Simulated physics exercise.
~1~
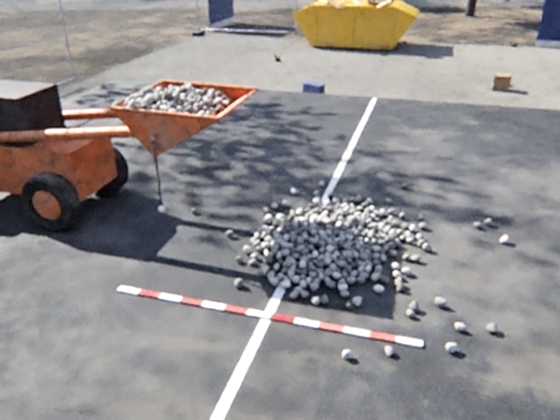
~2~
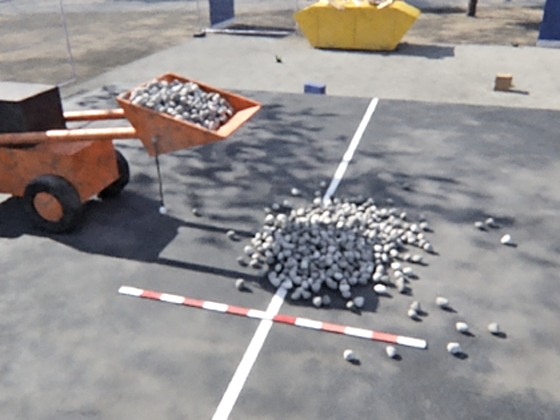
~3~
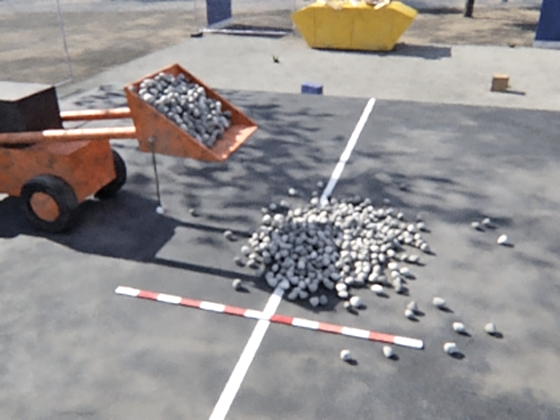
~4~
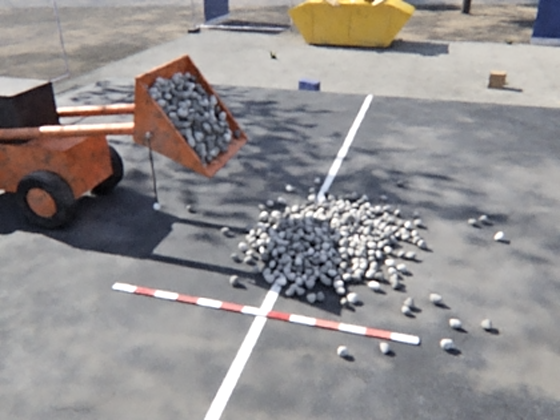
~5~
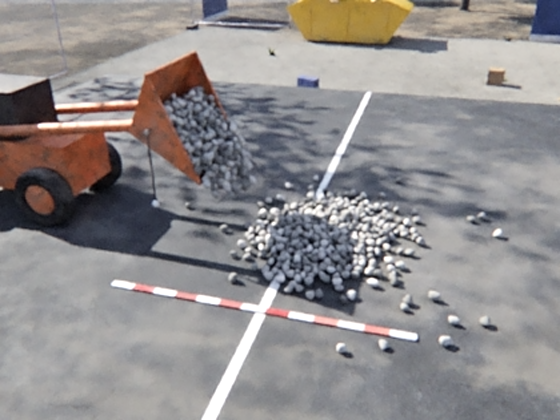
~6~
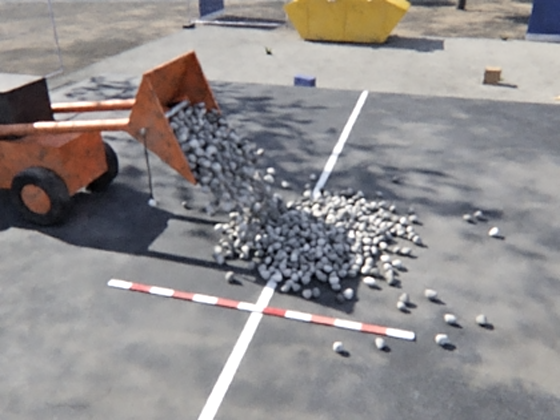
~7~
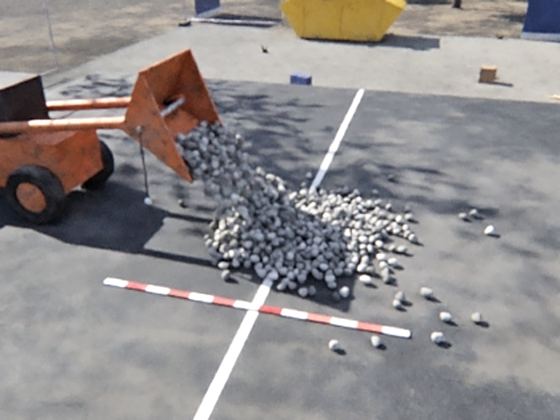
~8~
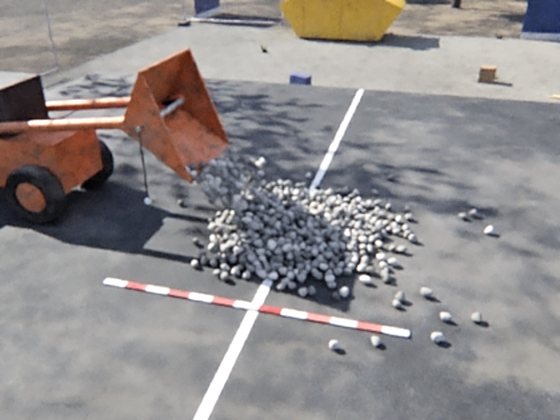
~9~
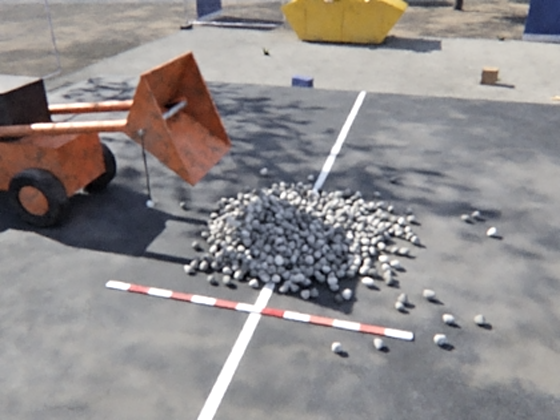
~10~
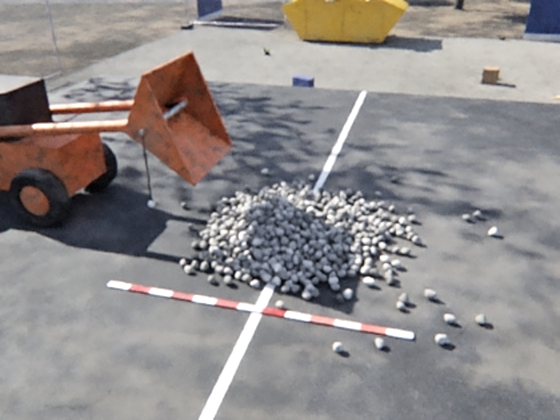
An orange loader bucket tips forward and pours its grey stones onto the existing pile, emptying completely.
